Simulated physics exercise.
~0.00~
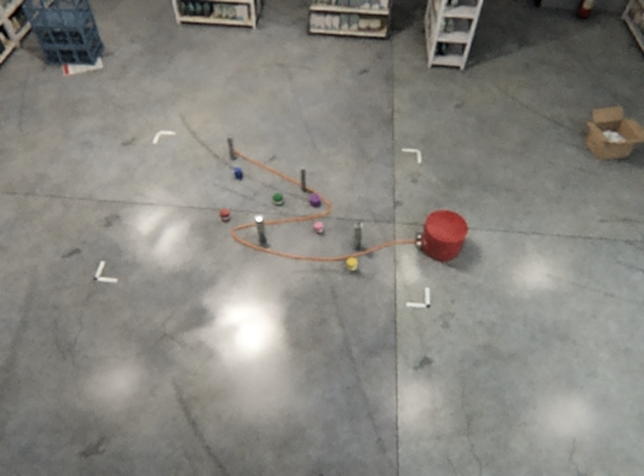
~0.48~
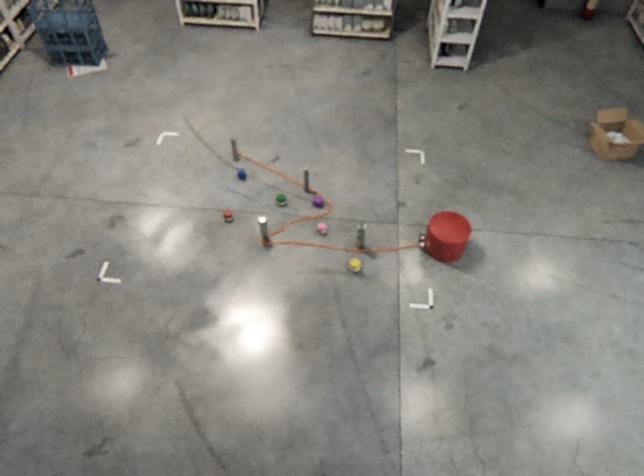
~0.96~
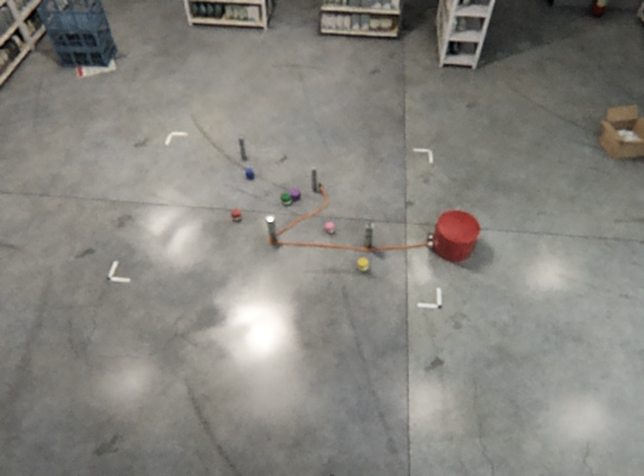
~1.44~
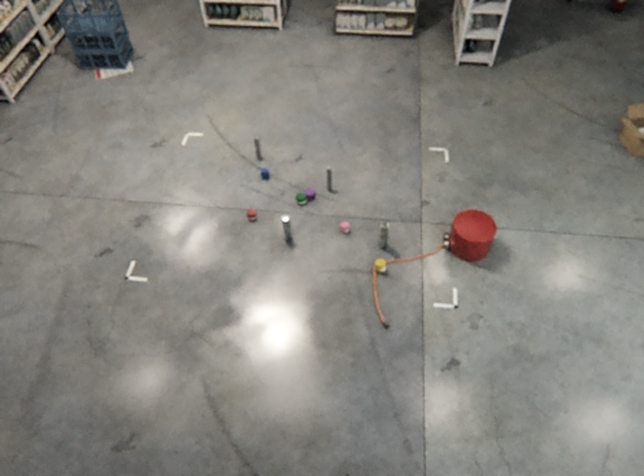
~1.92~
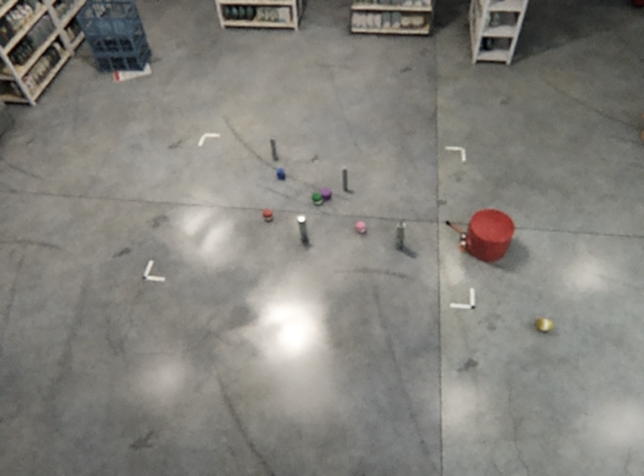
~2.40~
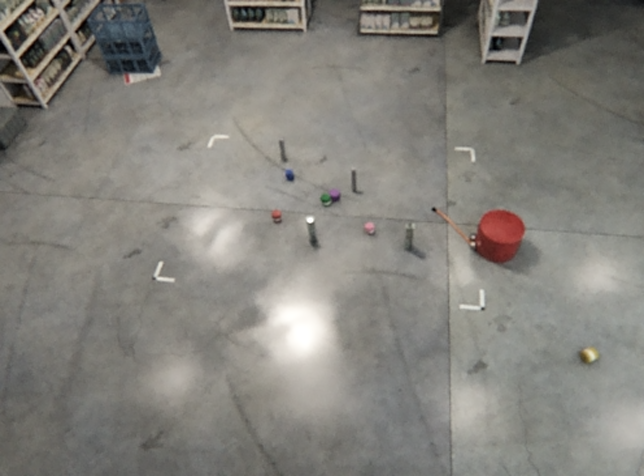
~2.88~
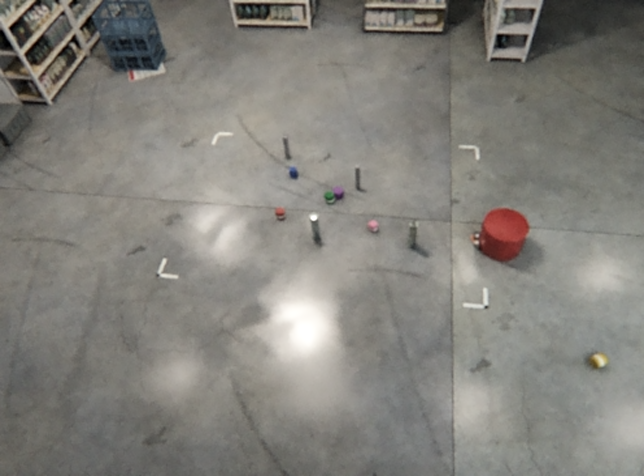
To begin with, an orange cord winds among dark upright posts and small coloured containers on a grey concrete floor, leading to a red reel at the right. The cord draws in toward the reel, its loops tightening around the posts, and the purple container shifts left to sit close beside the green one. The loose end then comes free of the posts and trails below the yellow container. Next, the yellow container travels off to the lower right as the cord shortens to a stub. Finally, the cord is out of sight, the yellow container lies on its side beyond the reel, and the red, blue, green and pink ones remain in place.
